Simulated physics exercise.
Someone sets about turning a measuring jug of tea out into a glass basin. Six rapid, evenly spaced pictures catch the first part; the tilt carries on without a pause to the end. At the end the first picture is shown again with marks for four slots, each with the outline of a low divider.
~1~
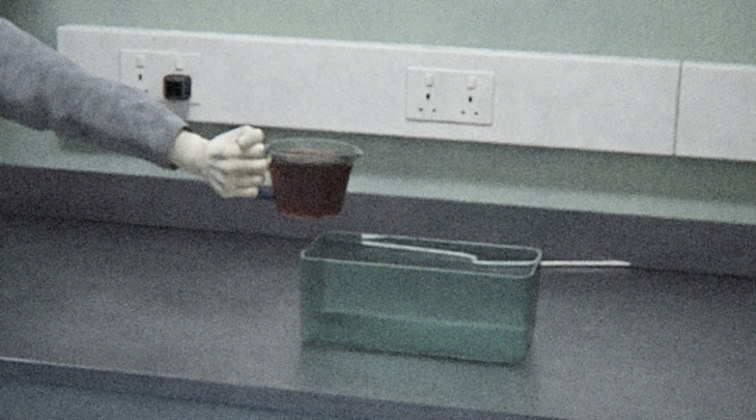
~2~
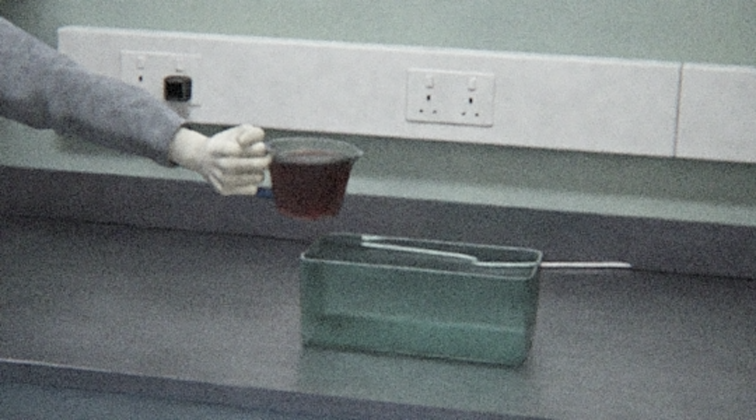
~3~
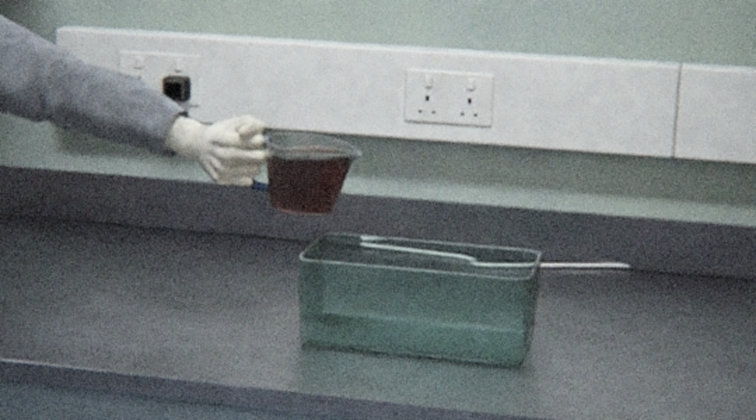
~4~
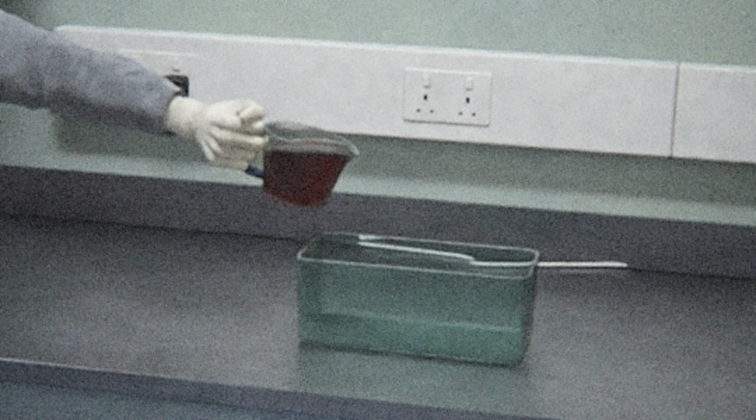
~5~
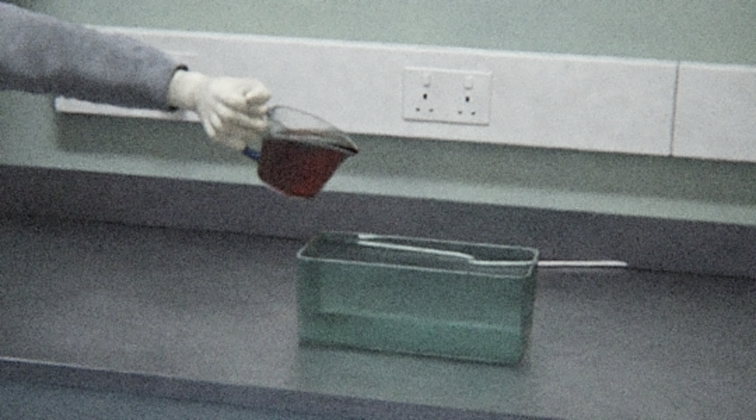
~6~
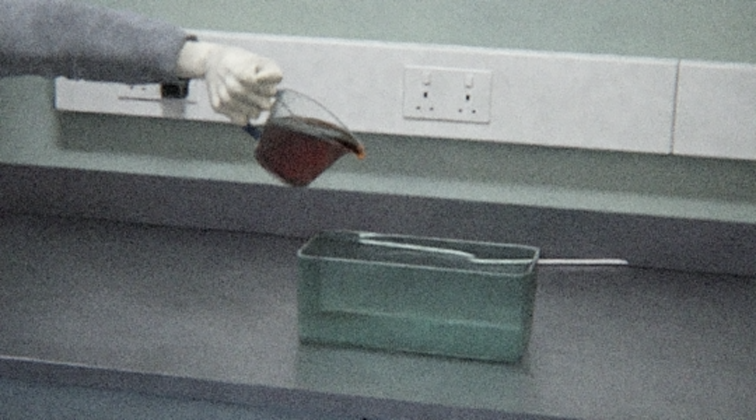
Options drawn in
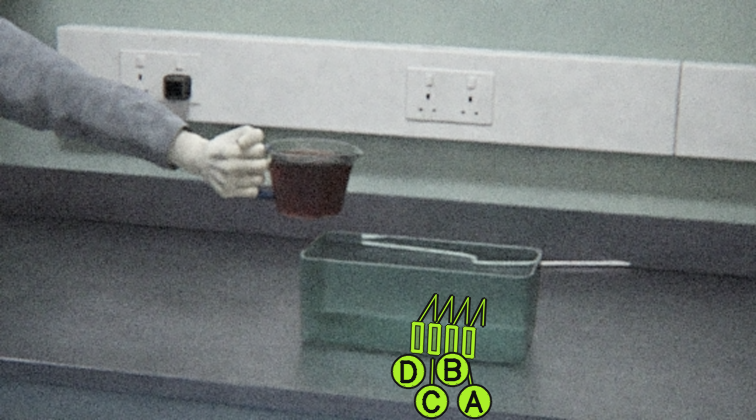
Gloved hand holding a measuring jug of dark reddish tea above a glass basin, then tilting it rightward until tea reaches the lip.
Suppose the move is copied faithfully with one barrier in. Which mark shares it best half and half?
Position C.
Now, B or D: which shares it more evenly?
That is position D.
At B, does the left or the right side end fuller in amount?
The left one.
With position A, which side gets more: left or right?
More ends on the left.
On the marked copy, A at (467, 362); B at (449, 361); C at (432, 359); D at (415, 357).
Choosing A, about 84 % ends left of the wall and 9 % right of it; 8 % is lost outside.
Choosing B, about 83 % ends left of the wall and 11 % right of it; 6 % is lost outside.
Choosing C, about 57 % ends left of the wall and 39 % right of it; 5 % is lost outside.
Choosing D, about 27 % ends left of the wall and 65 % right of it; 7 % is lost outside.
